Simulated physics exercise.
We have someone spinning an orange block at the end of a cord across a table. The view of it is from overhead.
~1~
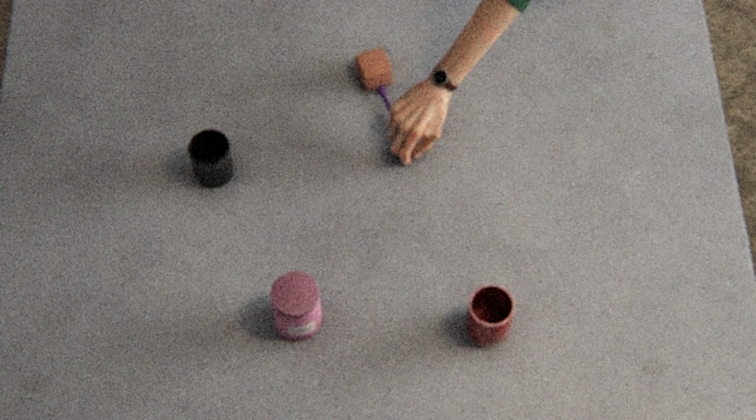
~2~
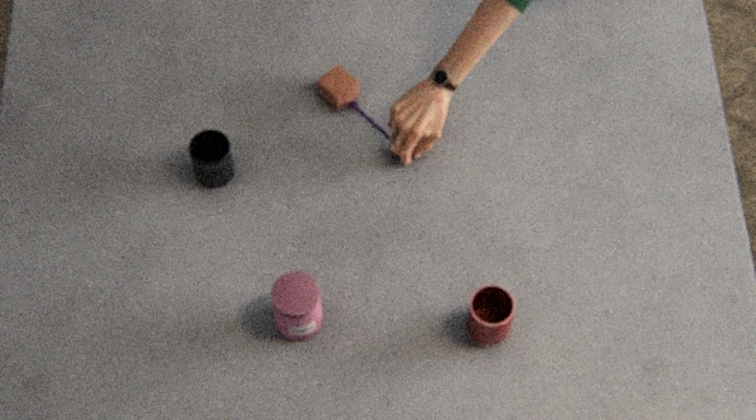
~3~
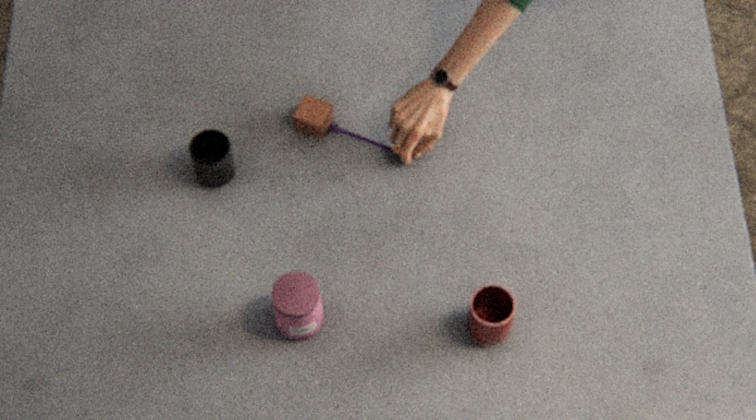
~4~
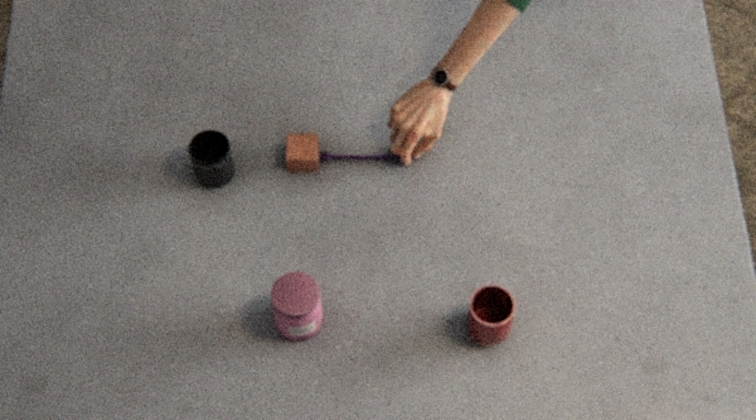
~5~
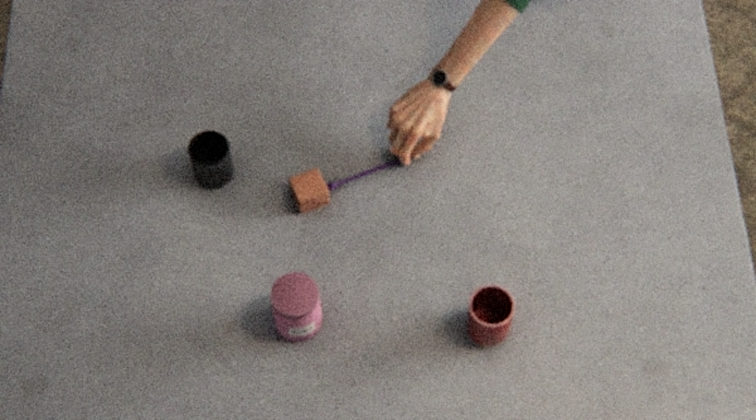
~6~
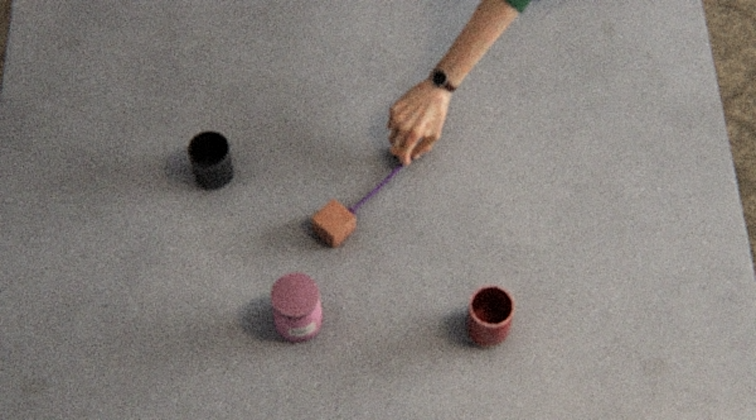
On a grey table, a hand swings an orange block anticlockwise on a purple cord.
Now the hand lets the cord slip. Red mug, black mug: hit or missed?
One by one: The red mug will receive an impact, the black mug will receive no impact.
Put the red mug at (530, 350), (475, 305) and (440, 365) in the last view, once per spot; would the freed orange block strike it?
Outcomes in order: Hit, then hit, then no hit.
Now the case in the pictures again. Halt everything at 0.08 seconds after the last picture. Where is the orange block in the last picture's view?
(405, 269).
Then, 0.08 s on from there, block near (405, 269).
Then, 0.20 s on from there, block near (470, 309); red mug pushed aside.
In the end, block near (481, 313); red mug pushed aside. The red mug gets hit and the black mug escapes it.
